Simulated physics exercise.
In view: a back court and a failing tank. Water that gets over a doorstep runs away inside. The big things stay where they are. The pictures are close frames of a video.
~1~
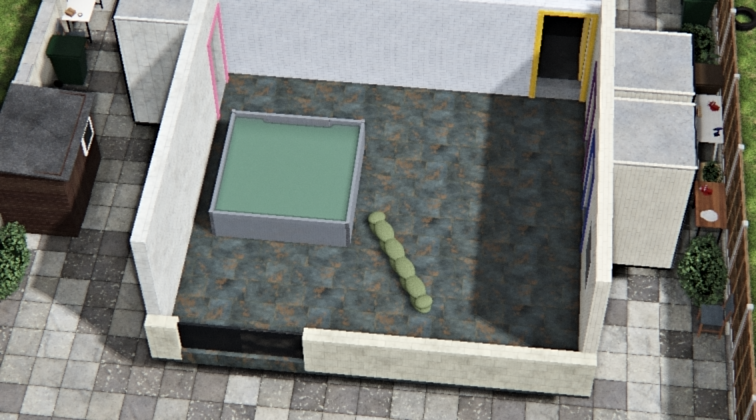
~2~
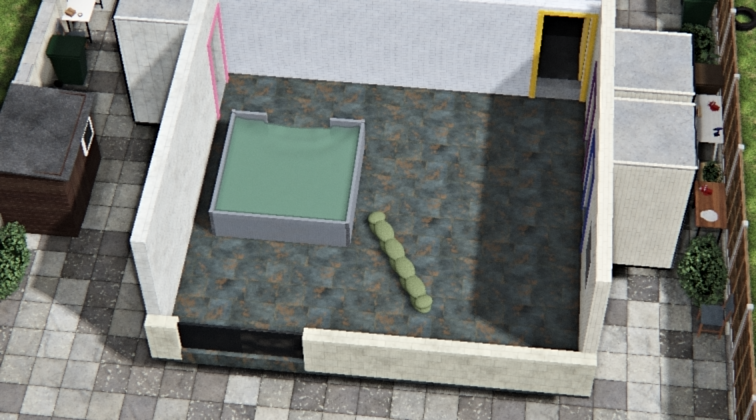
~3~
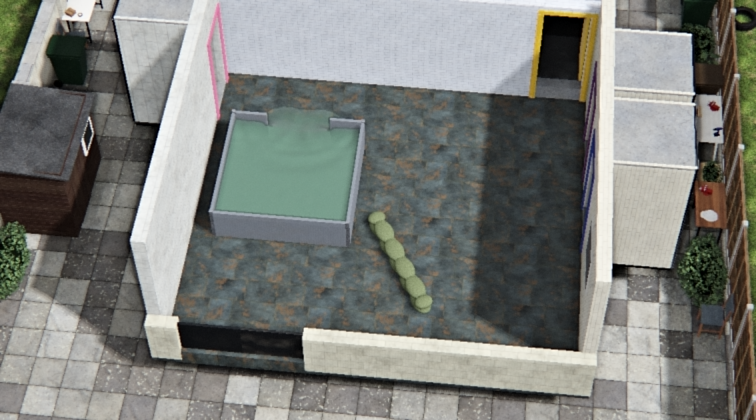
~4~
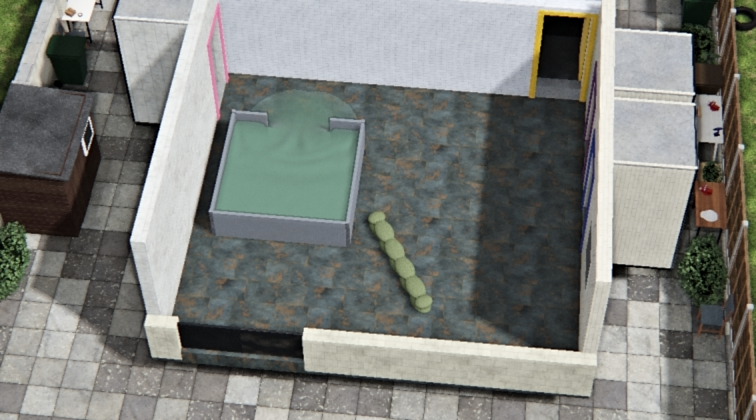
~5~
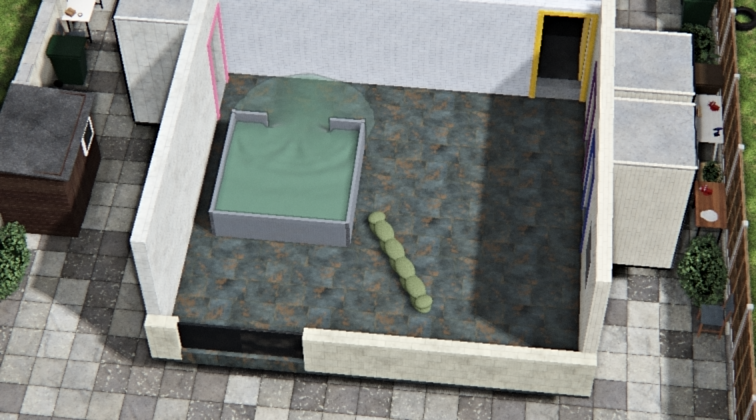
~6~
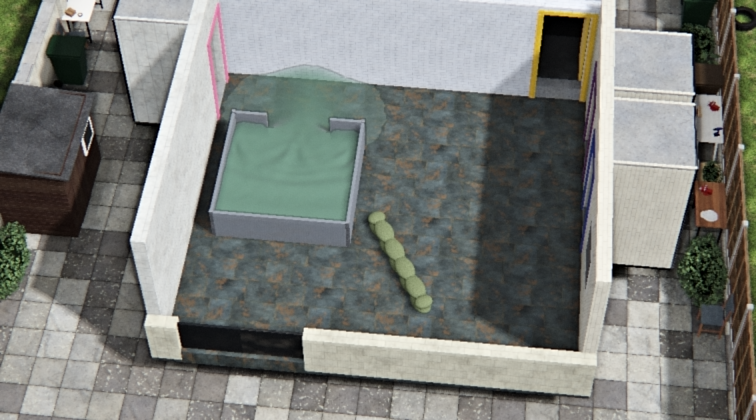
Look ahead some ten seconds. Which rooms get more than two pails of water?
The blue door stays under that; the purple door takes more than that; the yellow door stays under that; the pink door takes more than that.
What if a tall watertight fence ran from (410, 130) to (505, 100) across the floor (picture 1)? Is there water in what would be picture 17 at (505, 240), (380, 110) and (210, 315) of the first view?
In that order: Not flooded, under water, not flooded.
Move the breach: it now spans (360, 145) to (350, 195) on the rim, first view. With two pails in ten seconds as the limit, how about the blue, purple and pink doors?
My reading: Blue door lets more in, purple door goes over, pink door holds.
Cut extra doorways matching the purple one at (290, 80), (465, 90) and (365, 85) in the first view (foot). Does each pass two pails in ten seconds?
As listed: Takes more, lets less in, goes over.
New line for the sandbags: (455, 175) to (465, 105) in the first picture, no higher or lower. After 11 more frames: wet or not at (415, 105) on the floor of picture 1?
There: Covered.
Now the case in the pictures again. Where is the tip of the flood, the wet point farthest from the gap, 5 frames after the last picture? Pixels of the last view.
Near (440, 94).
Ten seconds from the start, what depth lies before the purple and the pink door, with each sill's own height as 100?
About 110 and 330 per cent.
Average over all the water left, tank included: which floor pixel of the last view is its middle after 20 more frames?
Around (325, 159).
A moment on, water covers 10 % of the floor; the blue door not reached, the purple door not reached, the yellow door not reached, the pink door under two buckets in.
Next, water covers 20 % of the floor; the blue door not reached, the purple door not reached, the yellow door not reached, the pink door over two buckets in.
Then, water covers 40 % of the floor; the blue door not reached, the purple door under two buckets in, the yellow door wet at the sill, nothing in, the pink door far over two buckets in.
Later, water covers 65 % of the floor; the blue door wet at the sill, nothing in, the purple door over two buckets in, the yellow door wet at the sill, nothing in, the pink door far over two buckets in.
In the end, water covers 85 % of the floor; the blue door wet at the sill, nothing in, the purple door far over two buckets in, the yellow door wet at the sill, nothing in, the pink door far over two buckets in.
